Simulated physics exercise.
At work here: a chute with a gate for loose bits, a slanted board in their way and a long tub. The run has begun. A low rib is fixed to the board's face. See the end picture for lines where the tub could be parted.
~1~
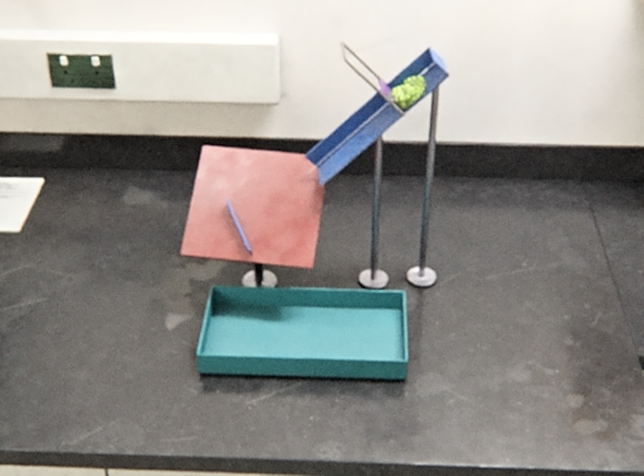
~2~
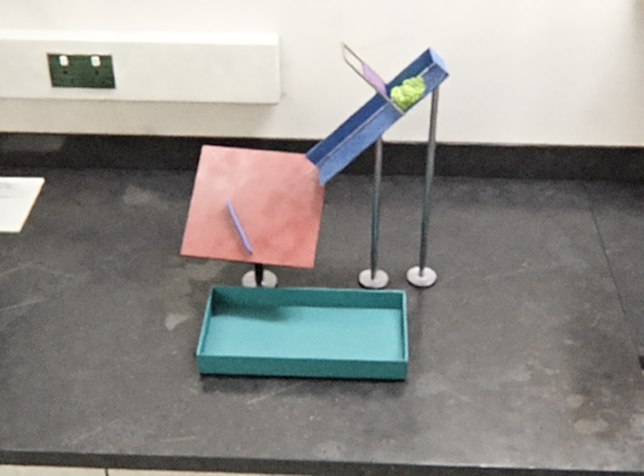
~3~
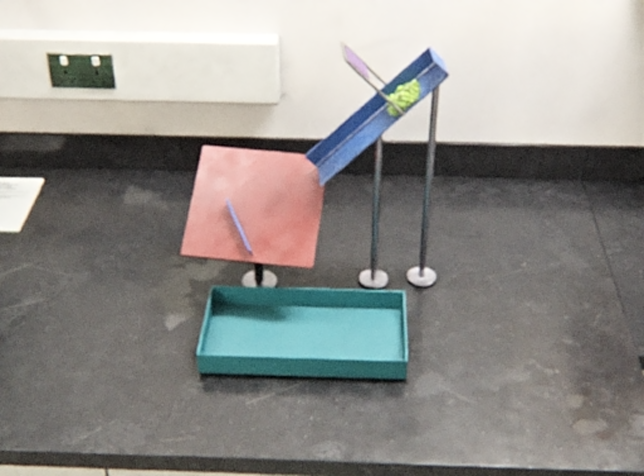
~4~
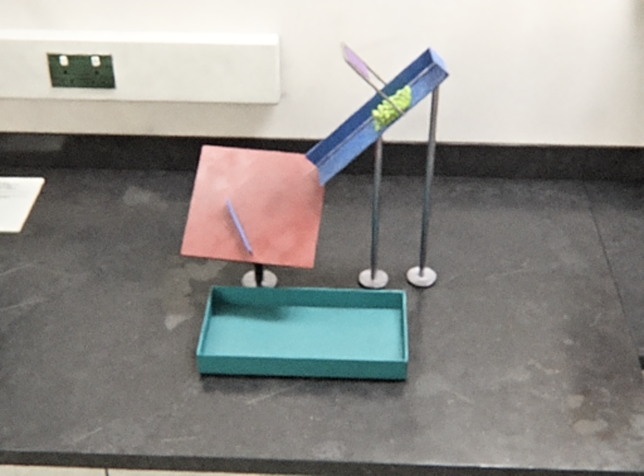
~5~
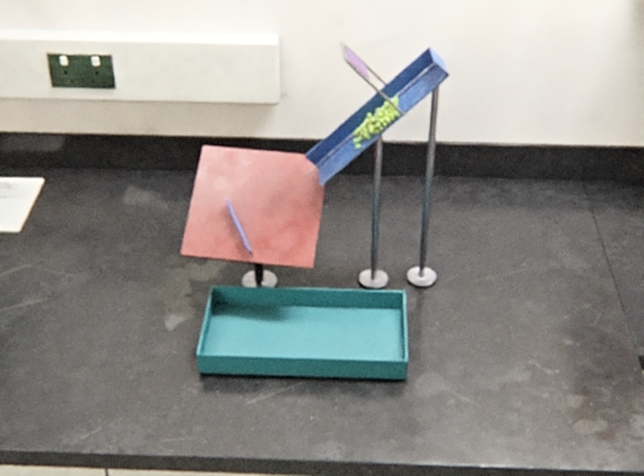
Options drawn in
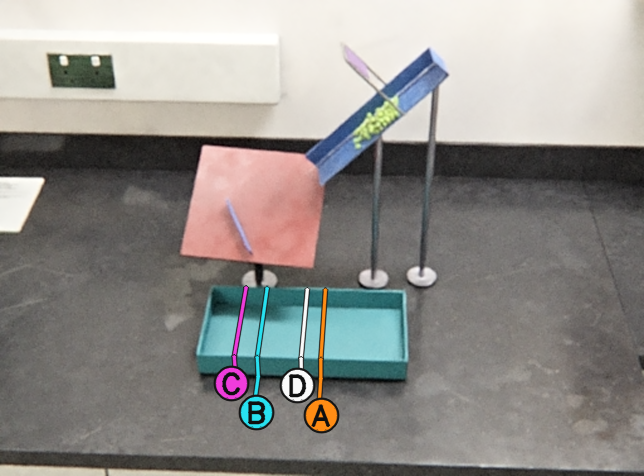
The clip opens on a sloping blue chute holding a clump of small green bits behind a gate, with a tilted reddish board and an empty teal tub below. The gate lifts, and the green bits slide down the chute to the left, spreading into a longer trail partway along it.
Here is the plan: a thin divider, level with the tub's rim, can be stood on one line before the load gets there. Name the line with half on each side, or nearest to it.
B.
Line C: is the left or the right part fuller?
The right side.
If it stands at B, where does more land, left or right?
More lands on the right.
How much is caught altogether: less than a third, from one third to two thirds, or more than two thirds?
More than two thirds.
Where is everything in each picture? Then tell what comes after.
The first frame shows load behind the gate at (405, 94), dried peas; lip of the chute at (319, 177), sloping fairly steeply.
The second frame shows middle of the board at (256, 205), tilted fairly steeply; middle of its low edge at (246, 261); of its high edge at (266, 151).
The third frame shows front corners of the tub at (198, 354) and (407, 361), empty; front of the load at (390, 109).
The fourth frame shows middle of the load at (392, 112); its front at (376, 123), about a quarter of the way to the lip; rib from (227, 199) to (250, 250).
The fifth frame shows middle of the load at (378, 123); its front at (356, 141), about half of the way to the lip.
On the marked copy, line A crosses the front rim at (320, 358); line B crosses the front rim at (257, 356); line C crosses the front rim at (234, 355); line D crosses the front rim at (301, 357).
If A is chosen, of what is caught, all on the left of the divider, none on the right.
If B is chosen, of what is caught, about a third on the left of the divider, about two thirds on the right.
If C is chosen, of what is caught, a small part on the left of the divider, nearly all on the right.
If D is chosen, of what is caught, all on the left of the divider, none on the right.
